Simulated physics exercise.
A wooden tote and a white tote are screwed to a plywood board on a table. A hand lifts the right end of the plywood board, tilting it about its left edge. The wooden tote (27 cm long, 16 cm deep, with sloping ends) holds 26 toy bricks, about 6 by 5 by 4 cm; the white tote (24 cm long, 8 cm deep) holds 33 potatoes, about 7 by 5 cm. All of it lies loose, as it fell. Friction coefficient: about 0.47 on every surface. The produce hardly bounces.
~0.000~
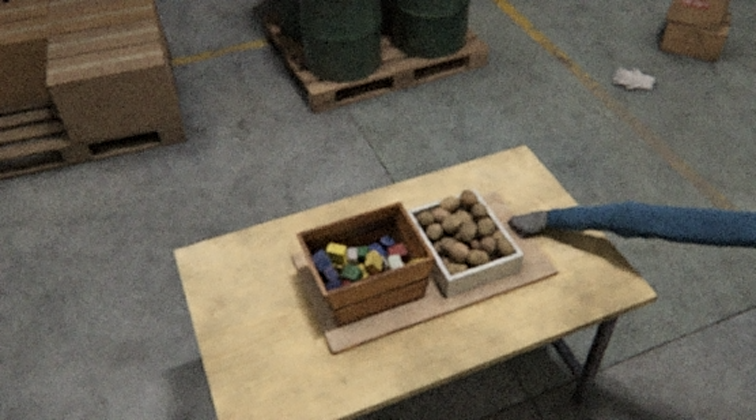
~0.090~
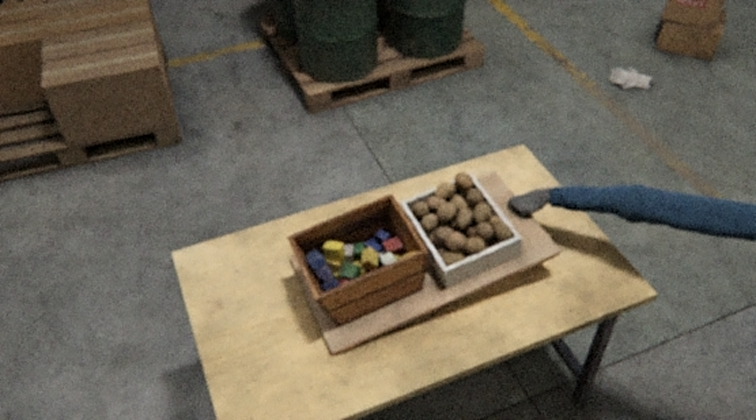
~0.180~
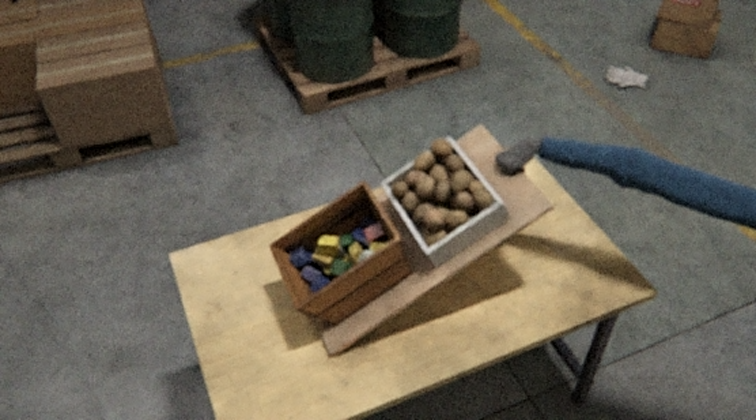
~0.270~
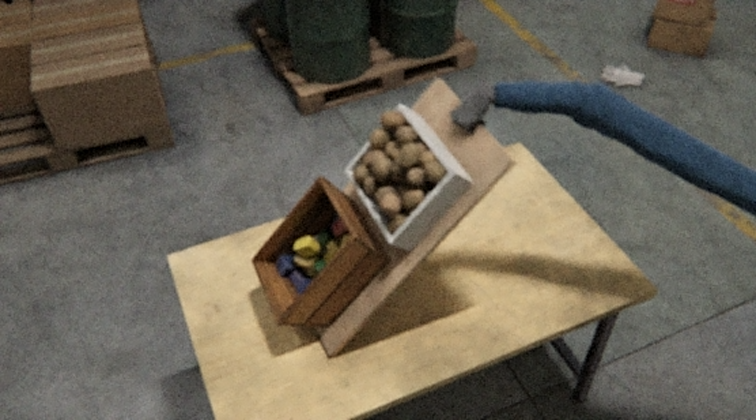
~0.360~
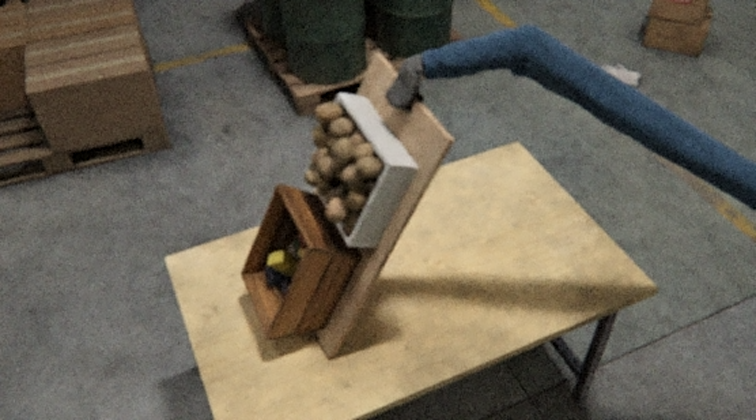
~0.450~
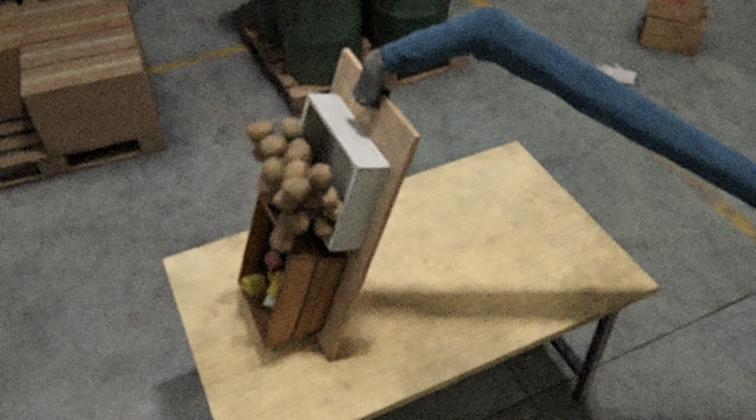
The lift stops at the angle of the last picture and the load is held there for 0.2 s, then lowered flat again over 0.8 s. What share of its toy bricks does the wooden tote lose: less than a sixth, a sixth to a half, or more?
The wooden tote loses between a sixth and a half of its toy bricks.
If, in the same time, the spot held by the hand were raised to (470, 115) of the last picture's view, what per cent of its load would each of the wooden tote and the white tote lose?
Then wooden tote 0, white tote 40 per cent.
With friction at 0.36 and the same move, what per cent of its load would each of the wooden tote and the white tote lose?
In that case wooden tote 30, white tote 100 per cent.
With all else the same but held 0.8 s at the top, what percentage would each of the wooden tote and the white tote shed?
In that case wooden tote 30, white tote 90 per cent.
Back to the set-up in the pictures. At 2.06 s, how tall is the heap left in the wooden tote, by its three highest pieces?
Roughly 12 cm high.
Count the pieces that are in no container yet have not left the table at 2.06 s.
Roughly 14.
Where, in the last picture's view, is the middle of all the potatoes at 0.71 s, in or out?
Near (164, 312).
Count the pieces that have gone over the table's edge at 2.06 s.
Roughly 25.
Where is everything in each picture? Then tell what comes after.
In the first picture (places track the rim corner closest to us here; the camera moves round a little), wooden tote (327, 293); white tote (452, 278); tipped 0°; all still inside.
In the second picture, wooden tote (318, 297); white tote (448, 269); tipped 7°.
In the third picture, wooden tote (299, 306); white tote (429, 250); tipped 25°.
In the fourth picture, wooden tote (279, 321); white tote (392, 239); tipped 45°.
In the fifth picture, wooden tote (267, 336); white tote (350, 241); tipped 63°.
In the sixth picture, wooden tote (264, 344); white tote (330, 246); tipped 70°; 25 out.
After 0.71 s, tilt 69°; the wooden tote is down by 7 of 26 and the white tote is down by 32 of 33.
After 1.03 s, tilt 38°; the wooden tote is down by 9 of 26 and the white tote is down by 32 of 33.
After 1.48 s, tilt 0°; the wooden tote is down by 9 of 26 and the white tote is down by 32 of 33.
Final count (at 2.06 s), the wooden tote is down by 9 of 26 and the white tote is down by 32 of 33. Asked share, 9 of 26, 35 per cent.
